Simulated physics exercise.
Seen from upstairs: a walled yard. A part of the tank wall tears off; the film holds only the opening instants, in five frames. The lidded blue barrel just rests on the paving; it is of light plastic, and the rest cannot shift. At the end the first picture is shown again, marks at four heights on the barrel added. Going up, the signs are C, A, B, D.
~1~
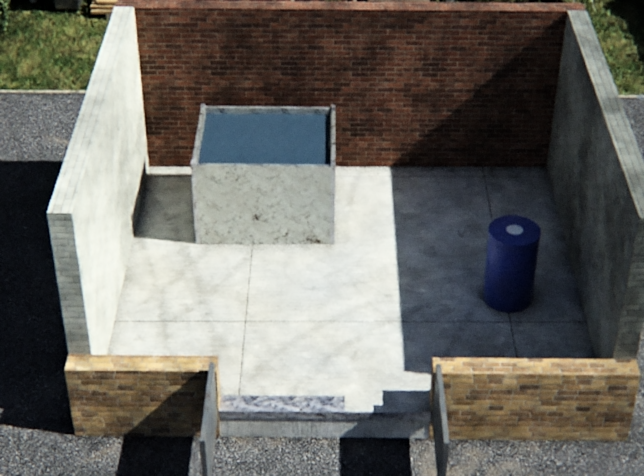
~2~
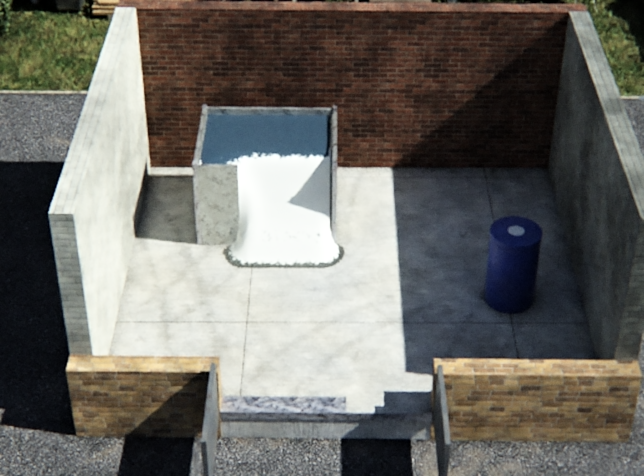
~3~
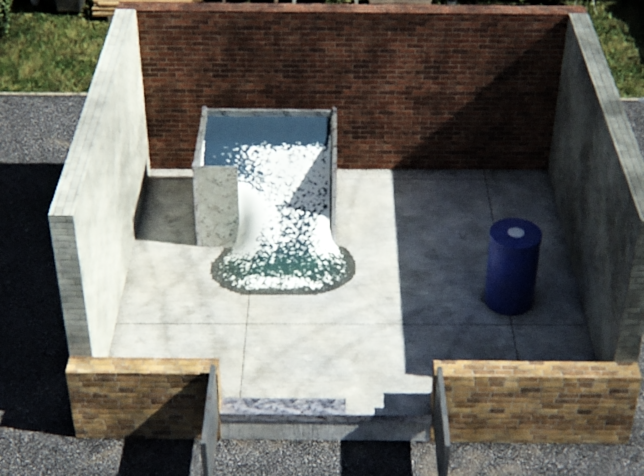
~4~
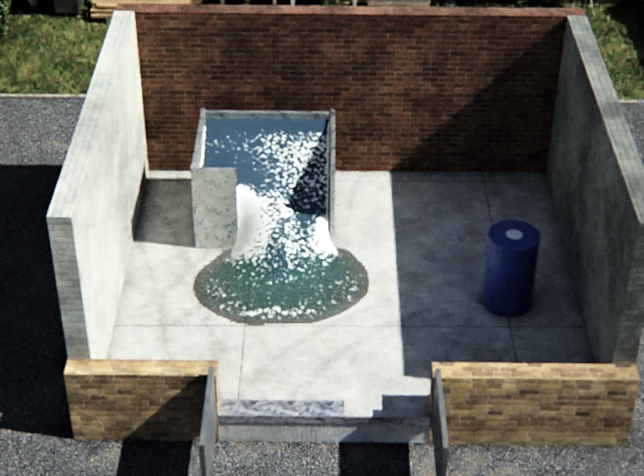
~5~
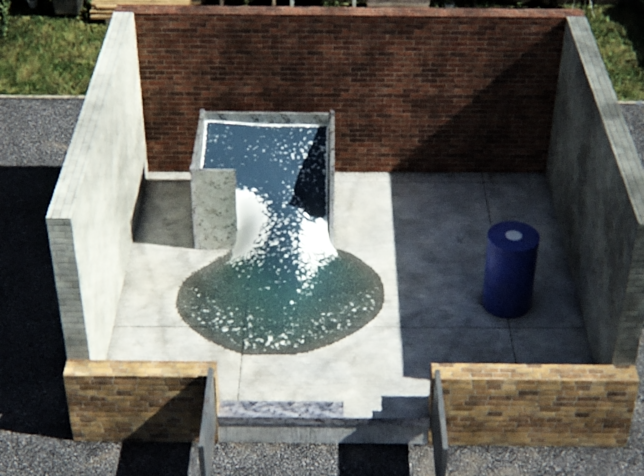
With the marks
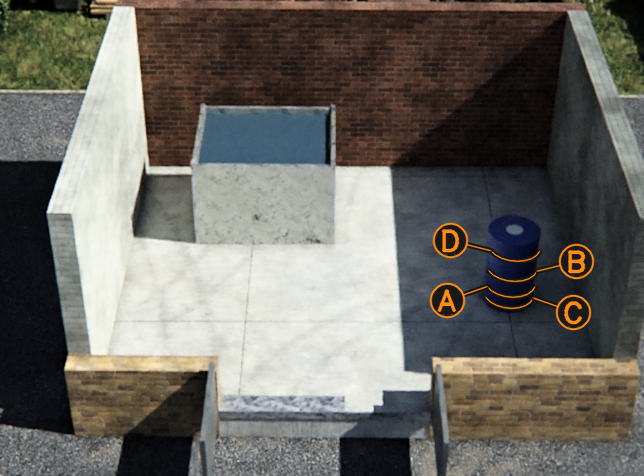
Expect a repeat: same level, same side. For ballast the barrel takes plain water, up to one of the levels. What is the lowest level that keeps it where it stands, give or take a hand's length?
Go for C.
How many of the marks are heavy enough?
All four.
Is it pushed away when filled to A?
No.
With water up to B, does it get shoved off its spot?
No, not at all.
On the marked copy, A at (512, 297); B at (514, 281); C at (511, 308); D at (517, 261); from the bottom up C, A, B, D.
For mark A, it does not move.
For mark B, it does not move.
For mark C, it does not move.
For mark D, it does not move.
